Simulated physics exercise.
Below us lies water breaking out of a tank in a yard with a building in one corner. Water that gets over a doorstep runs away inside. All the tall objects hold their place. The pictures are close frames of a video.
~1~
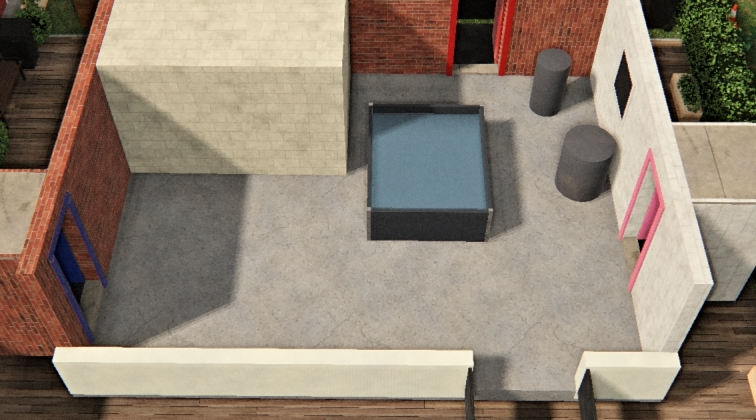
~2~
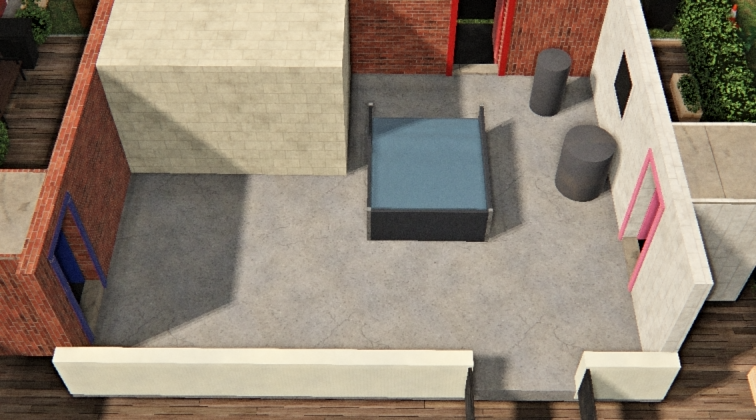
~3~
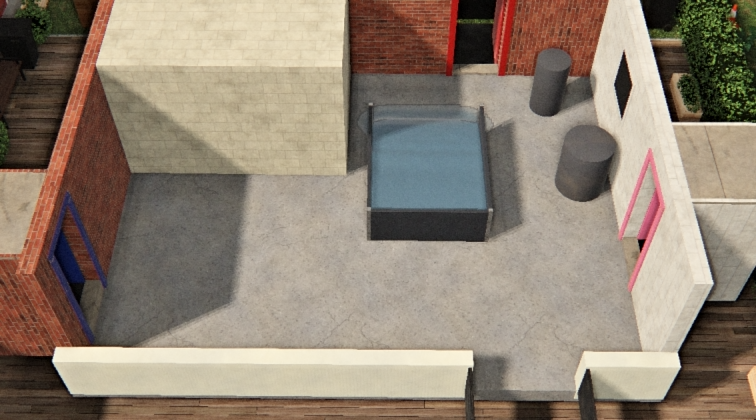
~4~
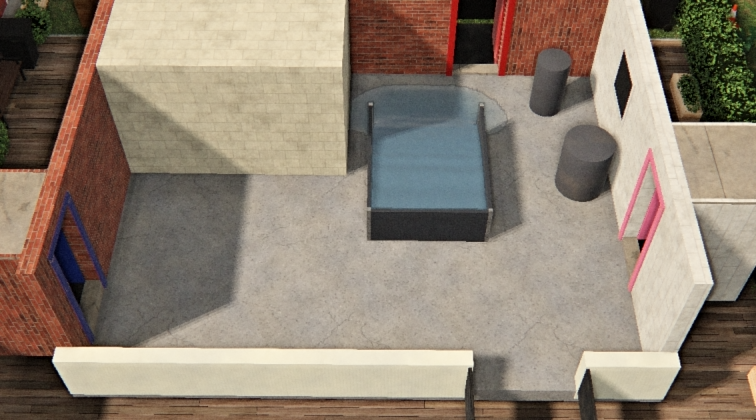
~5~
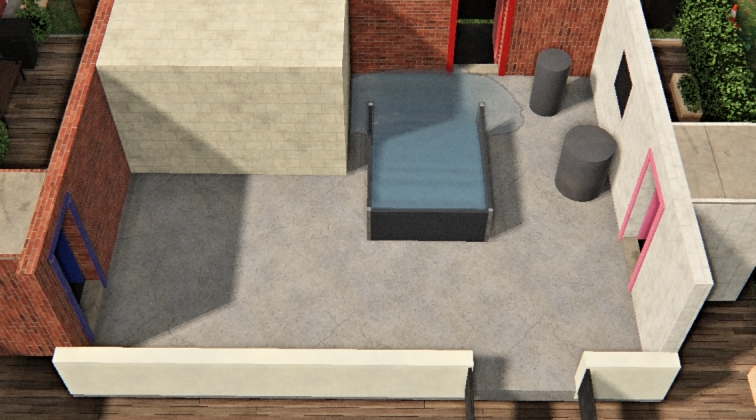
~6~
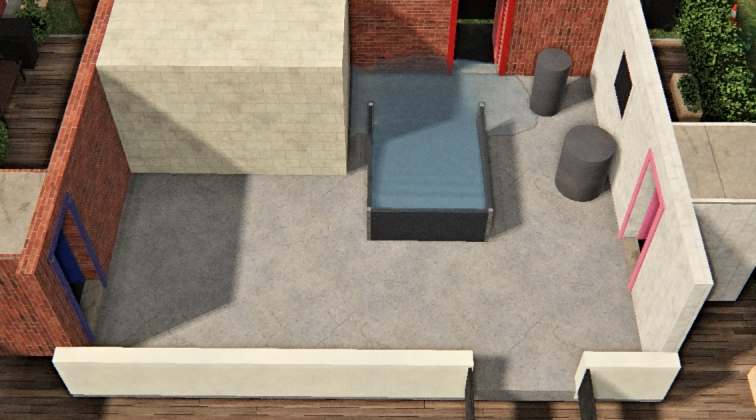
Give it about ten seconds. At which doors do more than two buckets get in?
One by one: The red door takes more than that; the blue door stays under that; the pink door stays under that.
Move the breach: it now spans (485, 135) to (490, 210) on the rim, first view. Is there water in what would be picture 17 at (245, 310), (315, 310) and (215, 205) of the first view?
As listed: Dry, free of water, dry.
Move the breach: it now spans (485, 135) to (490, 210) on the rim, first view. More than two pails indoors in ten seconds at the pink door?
My reading: The pink one is over.
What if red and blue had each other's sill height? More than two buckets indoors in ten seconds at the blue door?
Blue lets less in.
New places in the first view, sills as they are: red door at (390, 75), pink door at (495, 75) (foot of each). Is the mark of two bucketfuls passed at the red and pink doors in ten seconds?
My reading: The red one takes more, the pink one takes more.
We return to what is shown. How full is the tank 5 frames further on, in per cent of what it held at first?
Close to 54 %.
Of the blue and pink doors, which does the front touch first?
That is the one in pink.
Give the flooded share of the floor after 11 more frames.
Roughly 15 per cent.
A moment on, water covers 15 % of the floor; the red door far over two buckets in, the blue door not reached, the pink door not reached.
Next, water covers 15 % of the floor; the red door far over two buckets in, the blue door not reached, the pink door not reached.
Then, water covers 35 % of the floor; the red door far over two buckets in, the blue door not reached, the pink door wet at the sill, nothing in.
Later, water covers 65 % of the floor; the red door far over two buckets in, the blue door not reached, the pink door wet at the sill, nothing in.
In the end, water covers 80 % of the floor; the red door far over two buckets in, the blue door wet at the sill, nothing in, the pink door wet at the sill, nothing in.
